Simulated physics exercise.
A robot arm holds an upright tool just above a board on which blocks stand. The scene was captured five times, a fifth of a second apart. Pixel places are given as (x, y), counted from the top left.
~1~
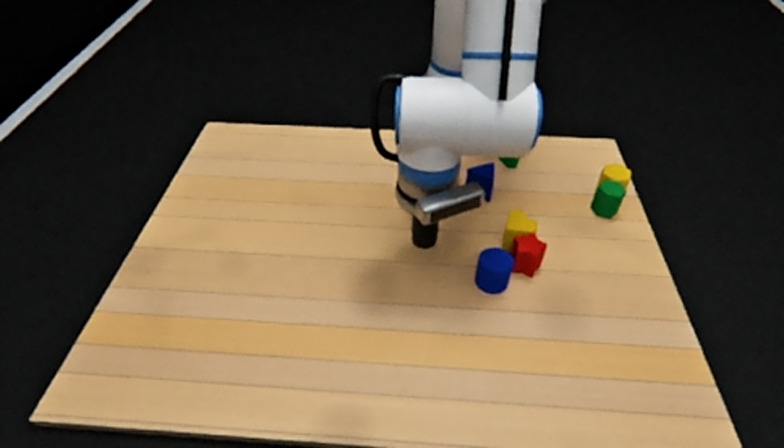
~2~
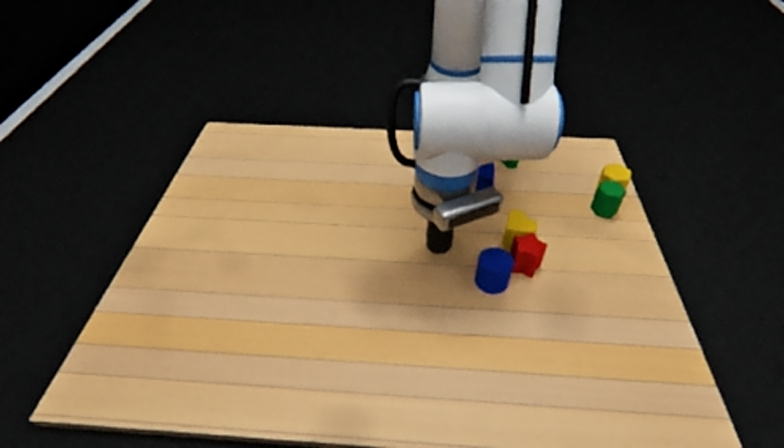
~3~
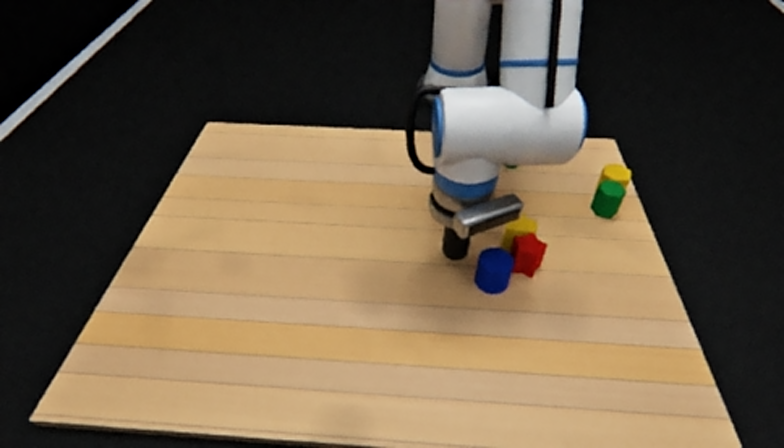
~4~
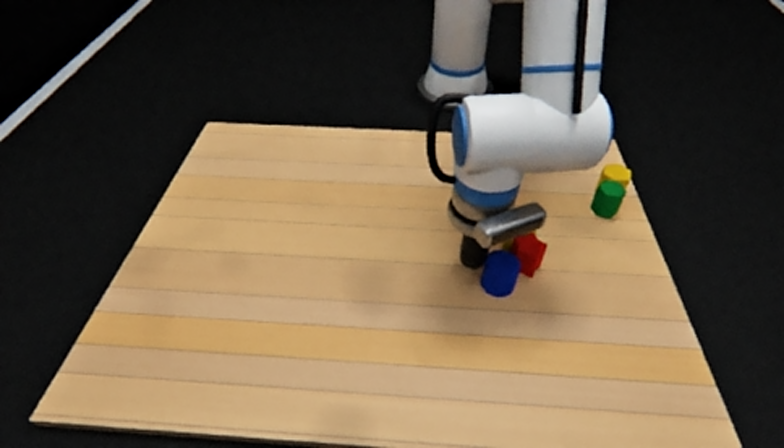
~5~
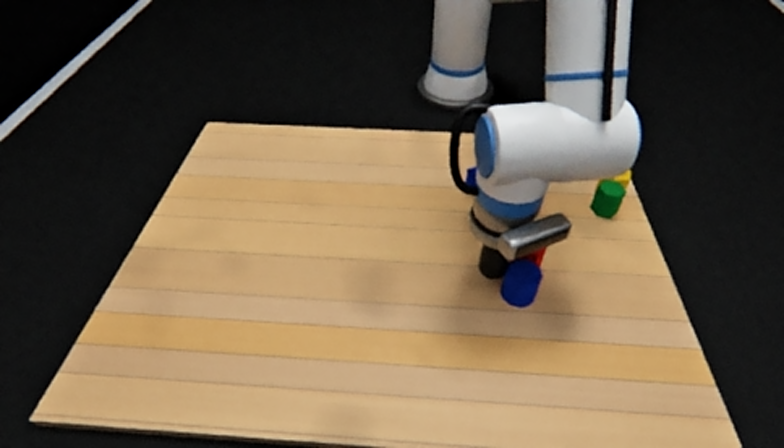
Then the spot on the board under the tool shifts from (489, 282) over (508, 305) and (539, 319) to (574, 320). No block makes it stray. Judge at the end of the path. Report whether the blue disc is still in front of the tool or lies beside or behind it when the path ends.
Held in front.
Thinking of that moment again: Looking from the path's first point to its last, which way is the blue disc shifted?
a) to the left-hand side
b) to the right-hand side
That would be a.
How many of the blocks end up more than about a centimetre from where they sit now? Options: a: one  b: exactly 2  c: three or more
Answer: A.
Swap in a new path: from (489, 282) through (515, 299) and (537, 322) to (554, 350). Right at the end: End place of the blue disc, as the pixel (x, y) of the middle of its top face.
At roughly (578, 297).
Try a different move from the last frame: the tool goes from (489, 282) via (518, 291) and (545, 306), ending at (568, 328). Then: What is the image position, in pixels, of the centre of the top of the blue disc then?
Its top centre lands on (614, 314).
On the path given first. One third of the way, tool (512, 294); blue disc (548, 285).
Two thirds of the way, tool (545, 308); blue disc (577, 289).
At the end, tool (579, 309); blue disc (604, 283); red star not moved.
